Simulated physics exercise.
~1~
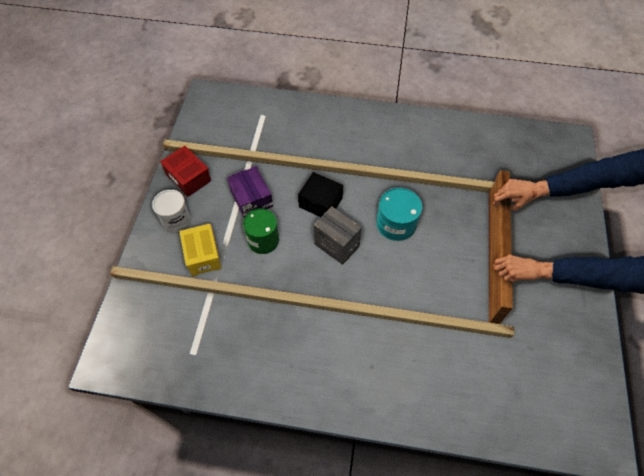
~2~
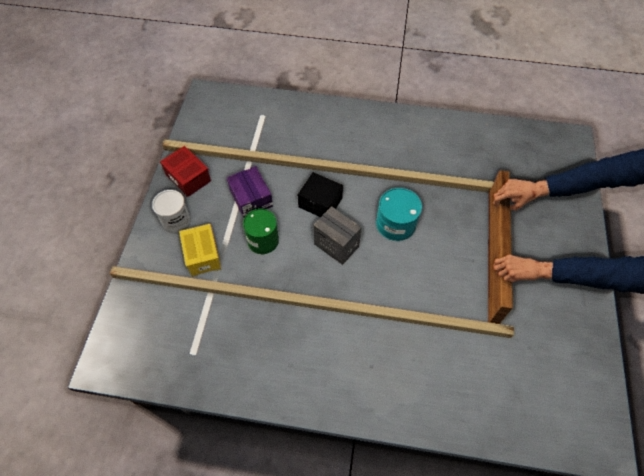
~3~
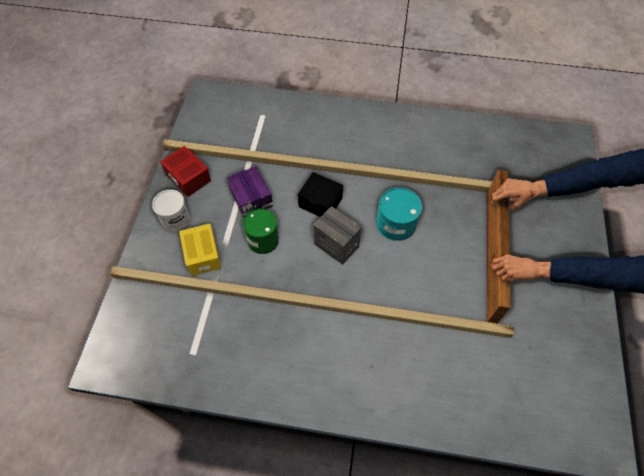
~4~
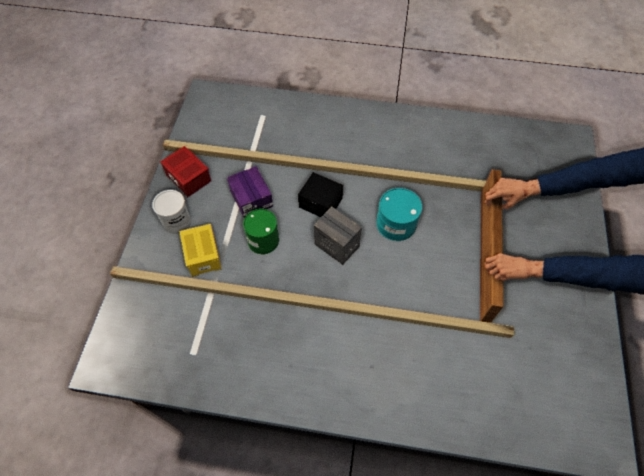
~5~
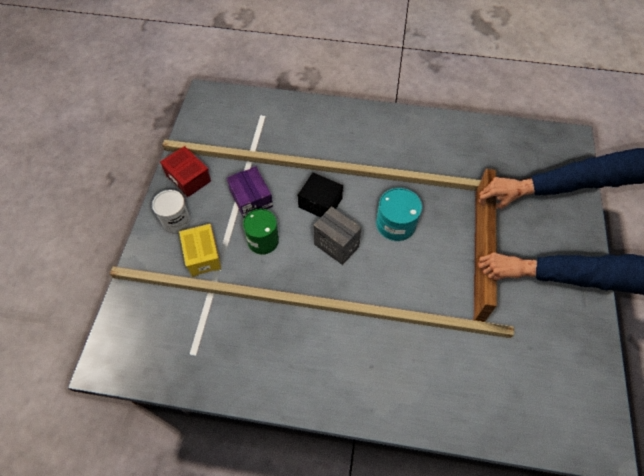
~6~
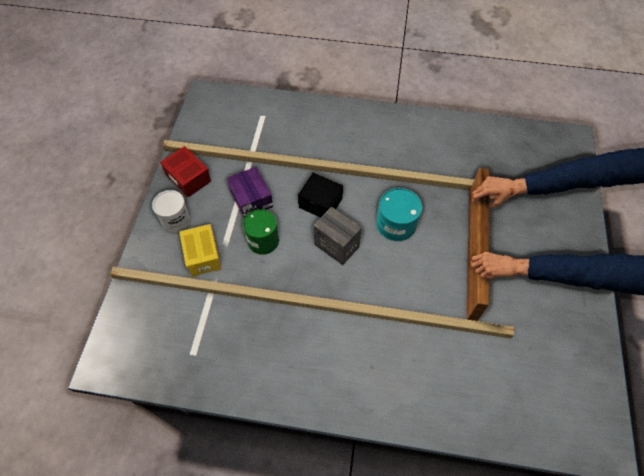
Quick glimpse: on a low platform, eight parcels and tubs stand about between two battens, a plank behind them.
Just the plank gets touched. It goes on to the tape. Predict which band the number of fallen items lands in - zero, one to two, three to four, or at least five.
It ends with every one still up.
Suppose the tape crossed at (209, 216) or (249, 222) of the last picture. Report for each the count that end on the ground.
Try by try, 2 and 0.
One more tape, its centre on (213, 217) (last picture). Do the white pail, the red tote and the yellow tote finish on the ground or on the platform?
The white pail falls; the red tote falls; the yellow tote survives.
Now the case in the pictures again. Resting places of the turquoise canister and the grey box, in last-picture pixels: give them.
Around (215, 195) and around (206, 227).
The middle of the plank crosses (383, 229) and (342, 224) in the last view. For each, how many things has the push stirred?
By then 1, and later 3.
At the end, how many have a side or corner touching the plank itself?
The count in contact is 3.
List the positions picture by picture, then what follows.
The first frame shows red tote (187, 172); white pail (173, 212); yellow tote (201, 250); plank (499, 245); tape (233, 219).
The second frame shows white pail (172, 213); grey box (337, 236).
The third frame shows yellow tote (201, 250); turquoise canister (398, 215).
The fourth frame shows red tote (187, 172); green canister (262, 232).
The fifth frame shows white pail (173, 213); plank (485, 243).
The sixth frame shows red tote (187, 172); white pail (173, 213); yellow tote (201, 251); plank (478, 242); tape (233, 219).
Early on, none off yet; red tote at rest near (187, 172); white pail at rest near (173, 213); yellow tote at rest near (201, 251).
A while later, none off yet; red tote moving near (185, 172); white pail at rest near (173, 213); yellow tote travelled a little near (196, 251).
Finally, the number that fall off is zero.
